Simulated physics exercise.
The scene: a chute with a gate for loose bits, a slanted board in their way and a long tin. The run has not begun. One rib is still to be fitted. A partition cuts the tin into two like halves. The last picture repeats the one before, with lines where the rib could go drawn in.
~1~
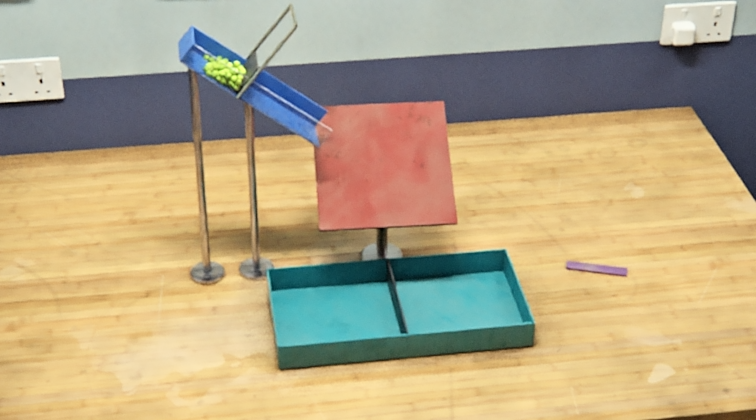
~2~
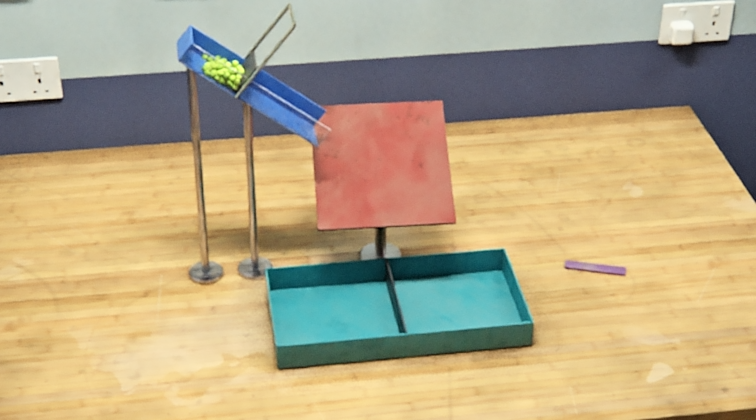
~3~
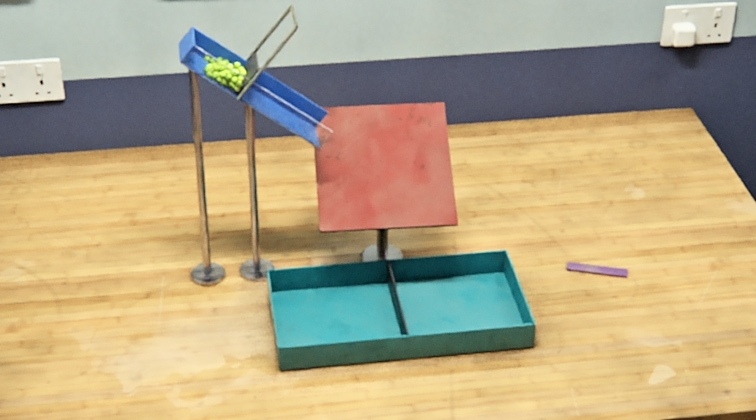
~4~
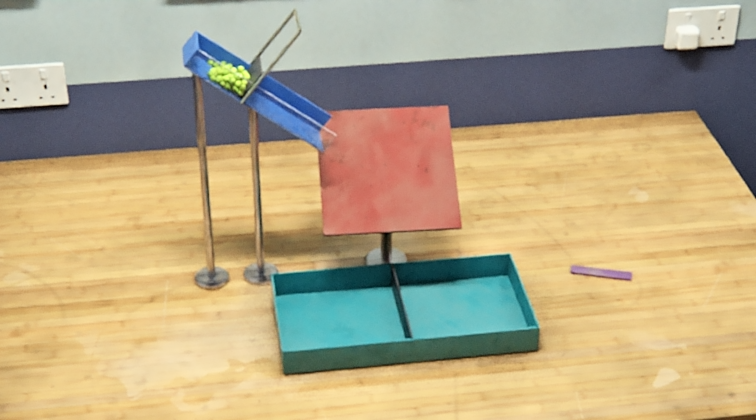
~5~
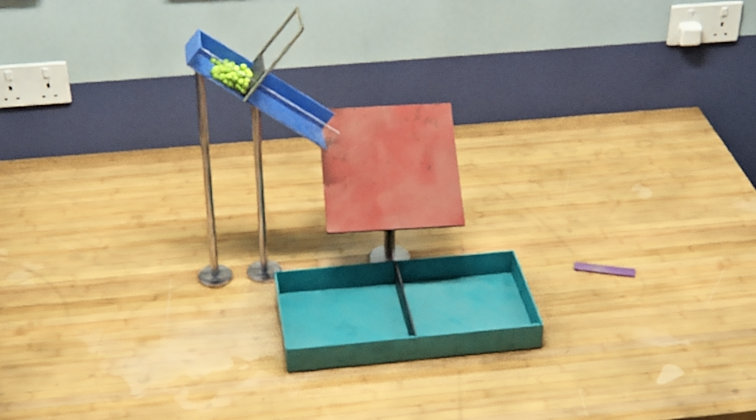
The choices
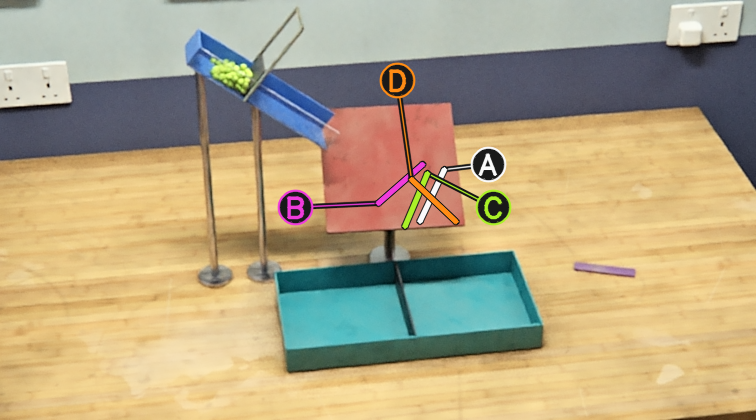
Green pellets resting behind a closed gate in a sloping blue chute beside a tilted red board and divided teal tray, nothing moving.
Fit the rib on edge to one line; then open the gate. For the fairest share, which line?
The best line is A.
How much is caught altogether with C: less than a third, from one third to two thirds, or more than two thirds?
It is more than two thirds.
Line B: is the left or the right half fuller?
More lands on the left.
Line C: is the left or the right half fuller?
The left half.
On the marked copy, line A from (444, 169) to (419, 221); line B from (422, 164) to (378, 203); line C from (427, 173) to (404, 226); line D from (411, 179) to (456, 221).
With A, of what is caught, roughly half in the left half, roughly half in the right.
With B, of what is caught, almost all in the left half, about a tenth in the right.
With C, of what is caught, almost all in the left half, just a few in the right.
With D, of what is caught, about a tenth in the left half, the larger part in the right.
